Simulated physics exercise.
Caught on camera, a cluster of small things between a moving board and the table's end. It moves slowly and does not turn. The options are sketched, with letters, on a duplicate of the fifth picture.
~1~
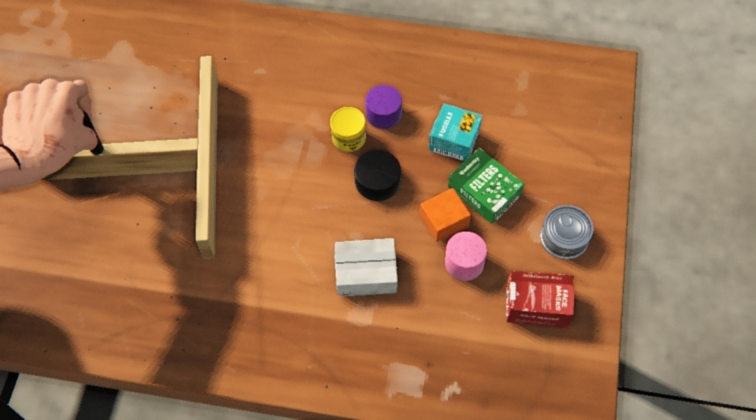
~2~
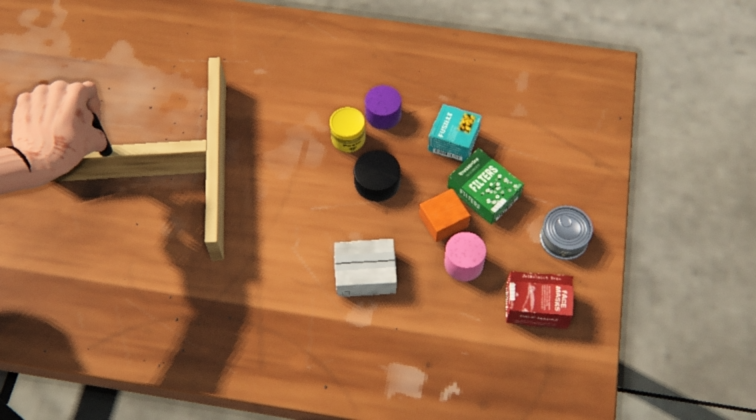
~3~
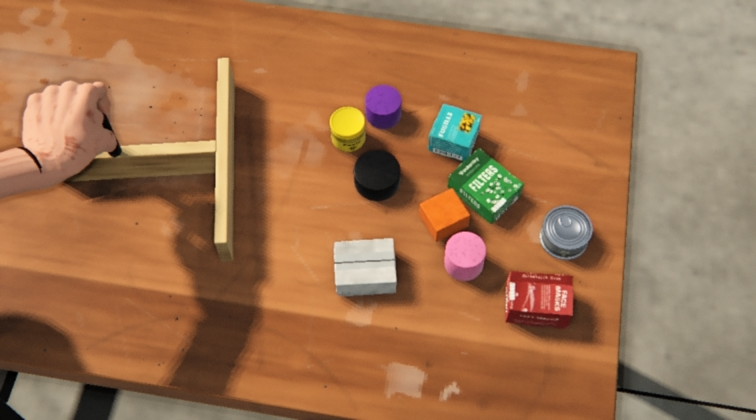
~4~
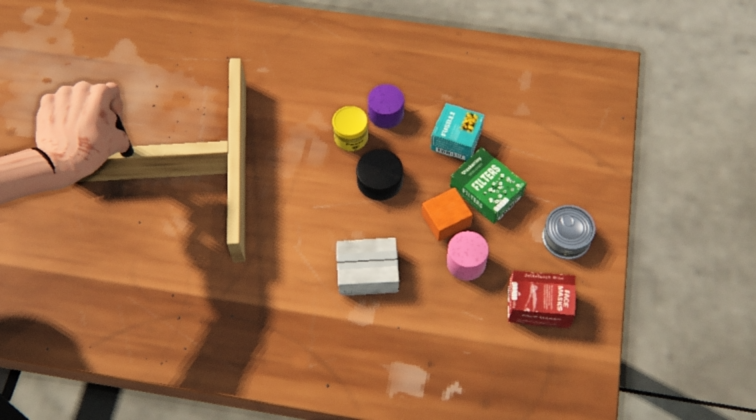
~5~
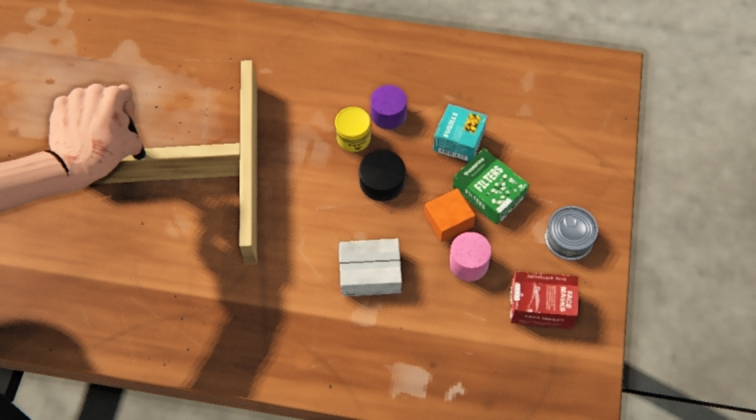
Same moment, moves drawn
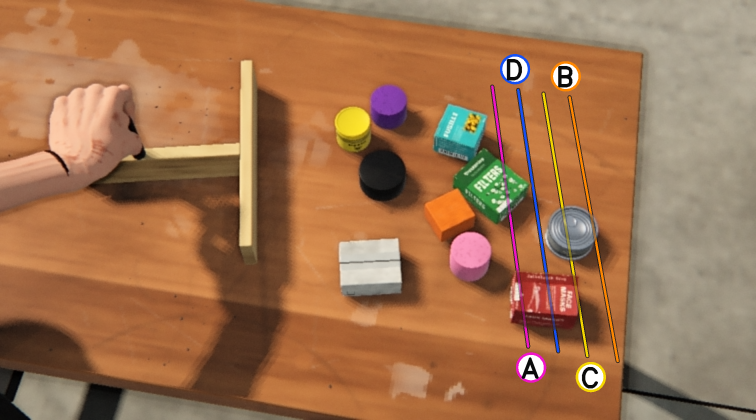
A hand at the left grips a T-shaped wooden board on a worn wooden table, seen from above, with grey floor beyond the table's right end. To the right of the board sit a yellow tub, purple pot, black tin, white box, turquoise and green packets, orange block, pink pot, grey tin and red box. The hand slides the board slowly rightward without turning it, leaving the untouched cluster in place, while the view shifts very slightly.
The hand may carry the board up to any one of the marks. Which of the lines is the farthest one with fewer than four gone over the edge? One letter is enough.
As far as mark C.
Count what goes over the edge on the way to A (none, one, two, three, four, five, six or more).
In all, none.
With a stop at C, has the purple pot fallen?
No.
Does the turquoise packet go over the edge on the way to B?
No.
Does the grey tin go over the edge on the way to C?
Yes.
On the marked copy, A at (509, 207); B at (592, 219); C at (564, 215); D at (537, 211).
With C. Early on, board (359, 165); purple pot (394, 105); white box (402, 272).
Further on, board (474, 182); red box (585, 302); grey tin (590, 232).
At the end, board (565, 195); red box over the edge; pink pot over the edge; three fallen.
As for the rest, A is within the limit but short; B drops five; D is within the limit but short.
